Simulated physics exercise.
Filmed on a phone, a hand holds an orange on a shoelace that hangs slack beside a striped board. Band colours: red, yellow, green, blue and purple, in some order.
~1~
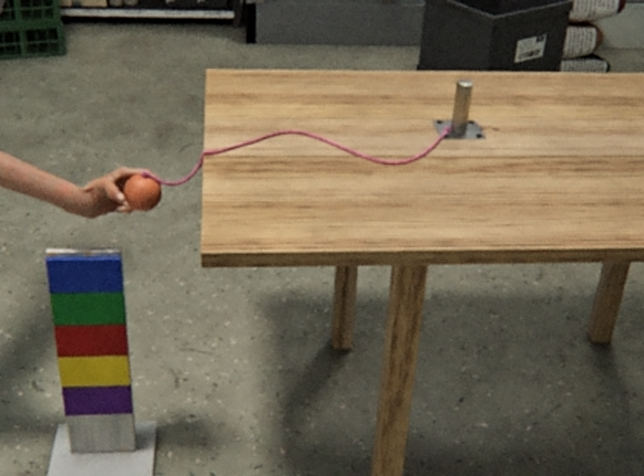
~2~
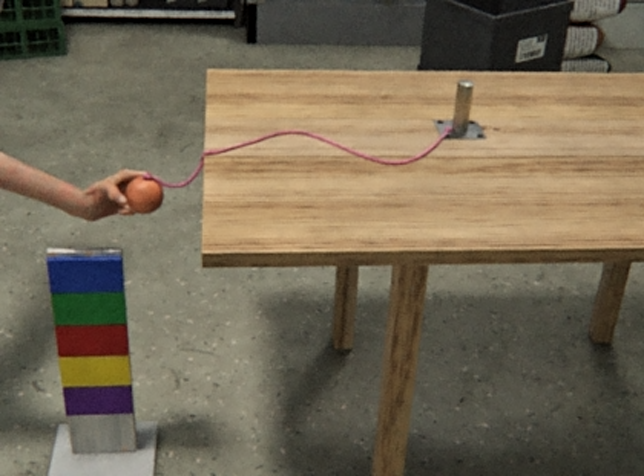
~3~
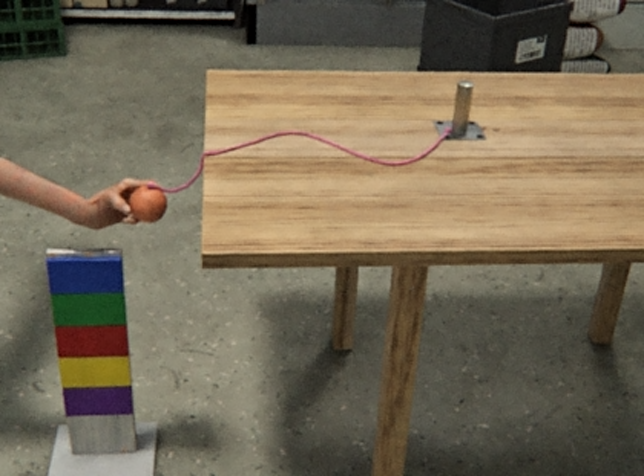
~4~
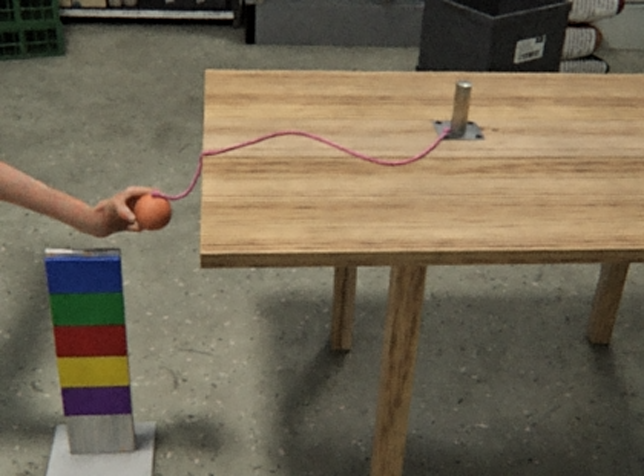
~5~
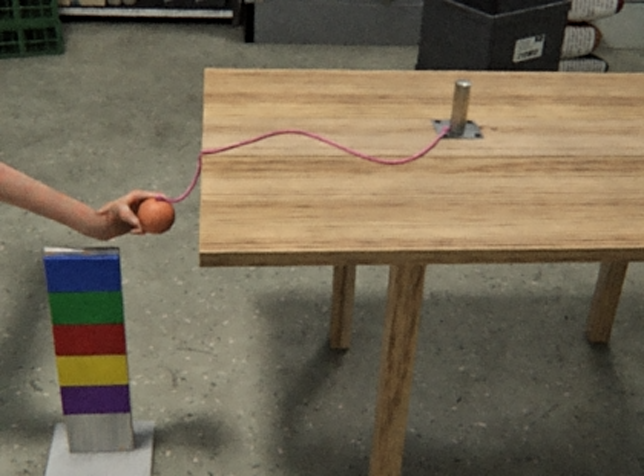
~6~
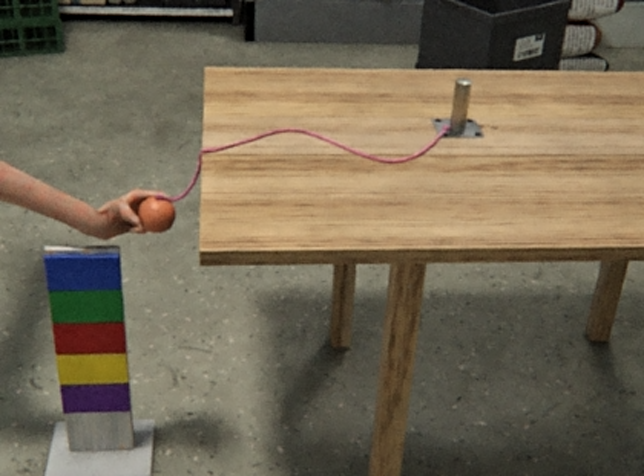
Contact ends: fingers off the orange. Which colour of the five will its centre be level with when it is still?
Its centre will be level with green.
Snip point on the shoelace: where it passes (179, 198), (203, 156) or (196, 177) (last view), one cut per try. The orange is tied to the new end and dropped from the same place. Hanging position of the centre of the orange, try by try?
The three cuts give roughly (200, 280), (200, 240) and (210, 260) respectively.
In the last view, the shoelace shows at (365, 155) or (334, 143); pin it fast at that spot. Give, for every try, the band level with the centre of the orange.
Blue, then blue.
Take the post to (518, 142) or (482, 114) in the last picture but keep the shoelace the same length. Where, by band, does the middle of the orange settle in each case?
In turn, blue and then blue.
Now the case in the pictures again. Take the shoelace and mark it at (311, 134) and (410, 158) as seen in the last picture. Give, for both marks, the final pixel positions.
(254, 148) and (366, 136).
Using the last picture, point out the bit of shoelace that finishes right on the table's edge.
About (265, 135).
Early on, orange near (233, 289); level with green.
Midway, orange near (184, 304); level with green.
Finally, orange near (196, 304); level with green. The shoelace holds its middle at green.
